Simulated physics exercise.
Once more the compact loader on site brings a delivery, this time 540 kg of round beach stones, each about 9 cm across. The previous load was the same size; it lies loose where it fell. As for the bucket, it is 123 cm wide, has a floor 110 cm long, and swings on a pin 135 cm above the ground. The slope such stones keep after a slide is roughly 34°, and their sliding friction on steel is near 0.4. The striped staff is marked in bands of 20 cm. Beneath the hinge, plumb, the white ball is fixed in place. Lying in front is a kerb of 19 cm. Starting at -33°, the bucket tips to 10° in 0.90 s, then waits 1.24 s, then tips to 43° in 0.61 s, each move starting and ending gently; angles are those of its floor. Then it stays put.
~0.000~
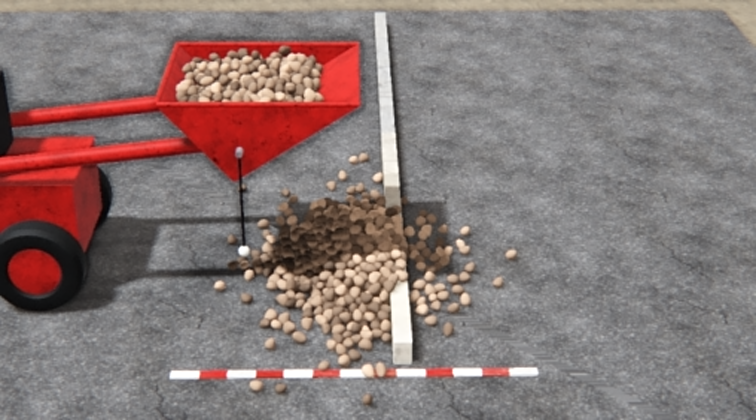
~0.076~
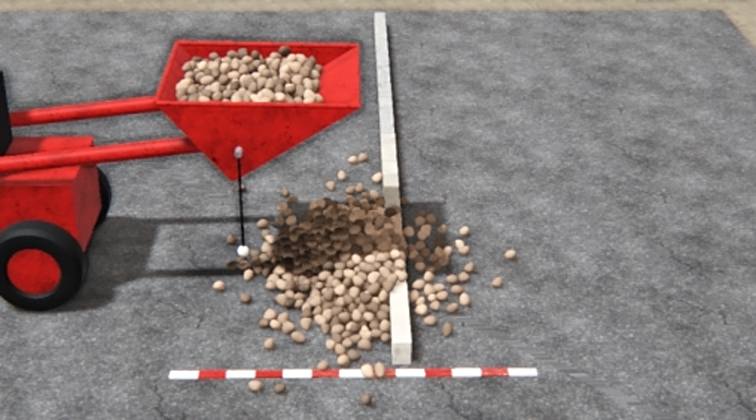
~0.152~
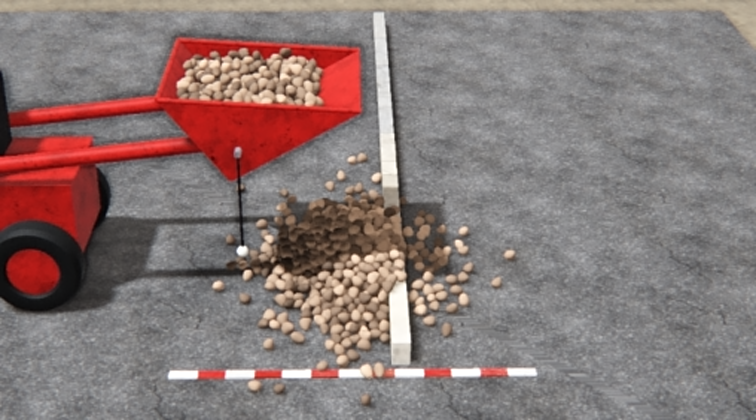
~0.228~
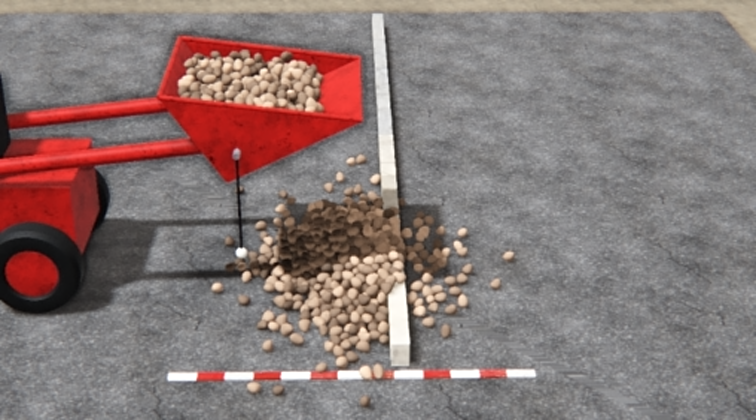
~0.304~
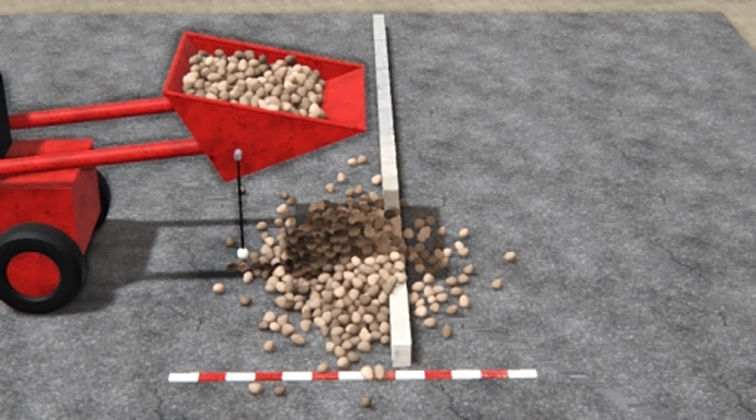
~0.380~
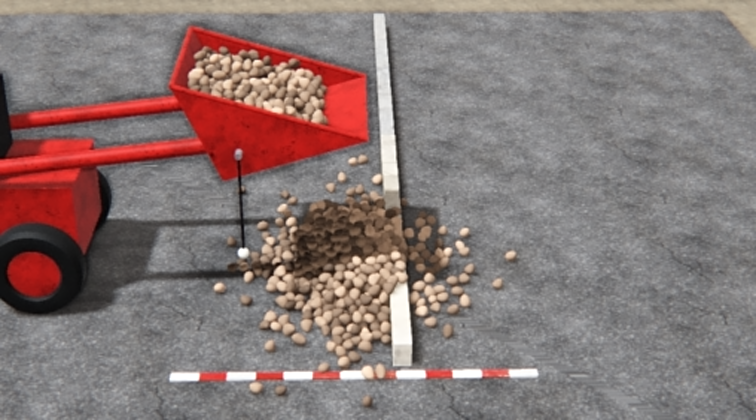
Red loader bucket full of round stones slowly tilting down to the right above a loose stone heap straddling a pale kerb.
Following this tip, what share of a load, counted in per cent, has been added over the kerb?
46 per cent, roughly.
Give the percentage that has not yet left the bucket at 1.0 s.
Around 100 per cent of the load is still inside.
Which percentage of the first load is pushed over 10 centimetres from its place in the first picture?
Close to 15 per cent.
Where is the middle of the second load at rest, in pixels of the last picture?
(385, 251).
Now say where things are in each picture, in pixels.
The first picture shows lip at (360, 105), floor tilted -33°, highest stones at (250, 59). The earlier load is highest near (374, 240), 31 cm above ground level, 92 % on this side of the kerb, 8 % over the kerb.
The second picture shows lip at (360, 106), floor tilted -32°, highest stones at (250, 59); the stones move at 0.1 m/s on average.
In the third picture, the bucket is at -30°, its lip at (361, 111); the top of the load is at (231, 62); the stones move at 0.2 m/s on average.
In the fourth picture, the bucket is at -26°, its lip at (362, 120); the top of the load is at (221, 63); the stones move at 0.3 m/s on average.
The fifth picture shows lip at (366, 130), floor tilted -22°, highest stones at (214, 63); the stones move at 0.3 m/s on average.
In the sixth picture, the bucket is at -16°, its lip at (368, 140); the top of the load is at (208, 62); the stones move at 0.4 m/s on average.
After 0.7 s the floor is at 4°; in per cent of one load, 100 in the bucket, 92 on this side of the kerb, 8 over the kerb; the foremost stones are at (475, 265).
After 1.0 s the floor is at 10°; in per cent of one load, 100 in the bucket, 92 on this side of the kerb, 8 over the kerb; the foremost stones are at (475, 265).
After 3.2 s the floor is at 43°; in per cent of one load, 3 in the bucket, 149 on this side of the kerb, 48 over the kerb; the foremost stones are at (555, 233).
After 6.0 s the floor is at 43°; in per cent of one load, 0 in the bucket, 147 on this side of the kerb, 53 over the kerb; the foremost stones are at (555, 233). Net gain over the kerb, 46.
